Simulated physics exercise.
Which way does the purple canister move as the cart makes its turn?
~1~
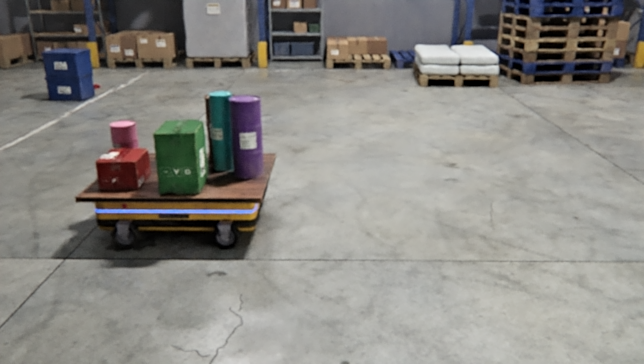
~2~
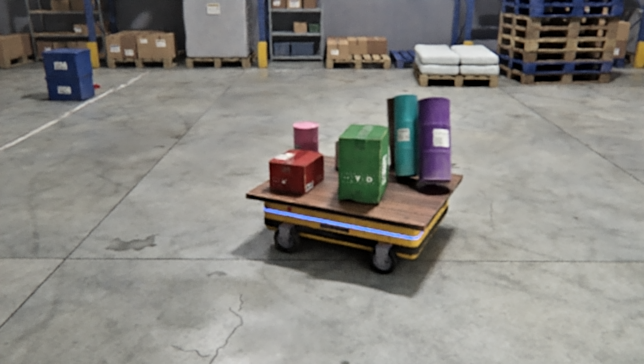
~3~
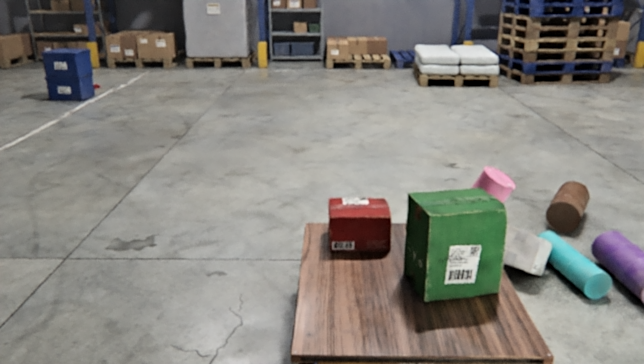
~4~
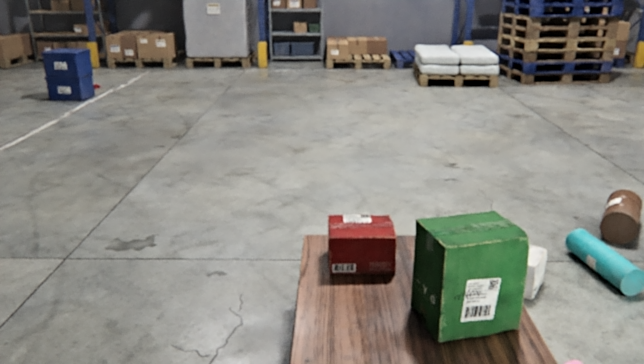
The purple canister moves to the right, tipping off the cart and ending up on its side on the floor.
